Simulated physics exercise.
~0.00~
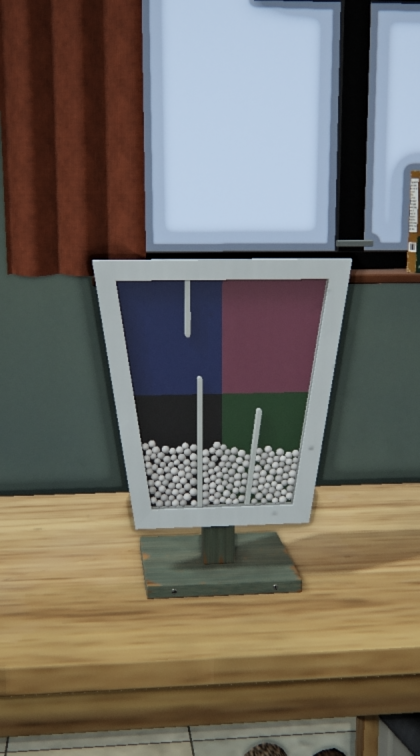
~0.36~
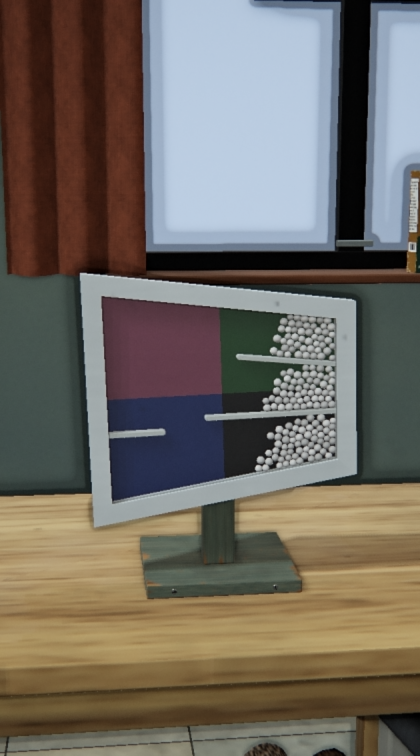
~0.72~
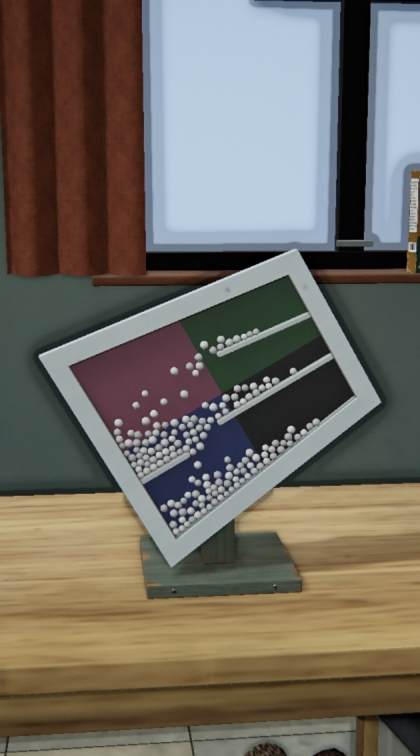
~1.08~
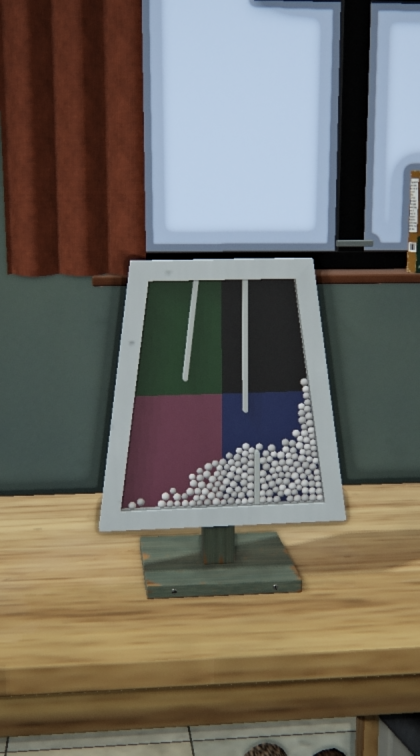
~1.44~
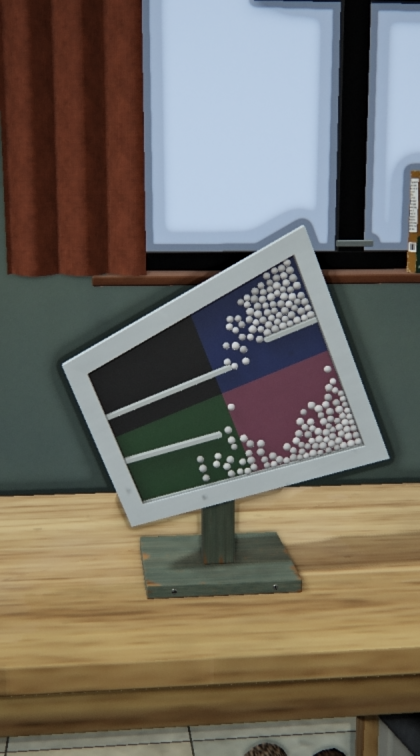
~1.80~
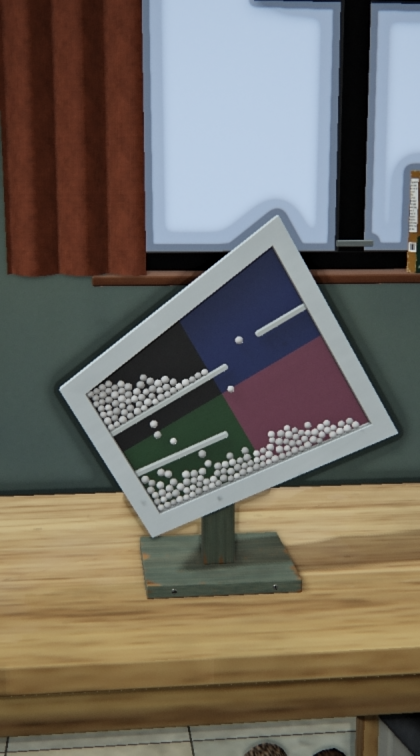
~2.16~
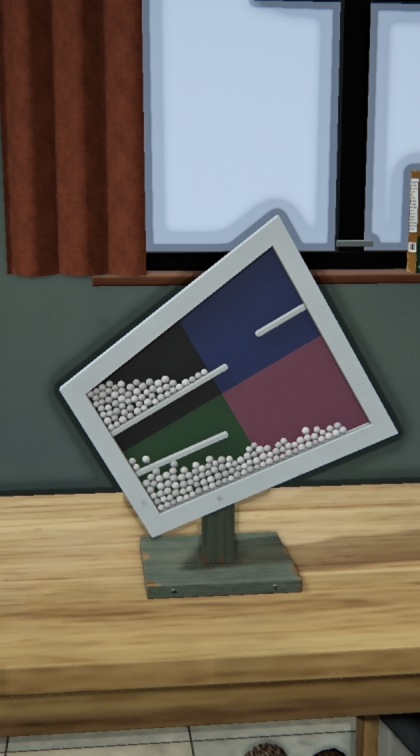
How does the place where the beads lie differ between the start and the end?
At the start the beads lie in an even layer along the bottom of the upright box. At the end their middle is a little higher, with one heap above a divider at the left and another along the tilted lower side.
A box of white beads turns anticlockwise and stops tilted, its beads settling lower left.
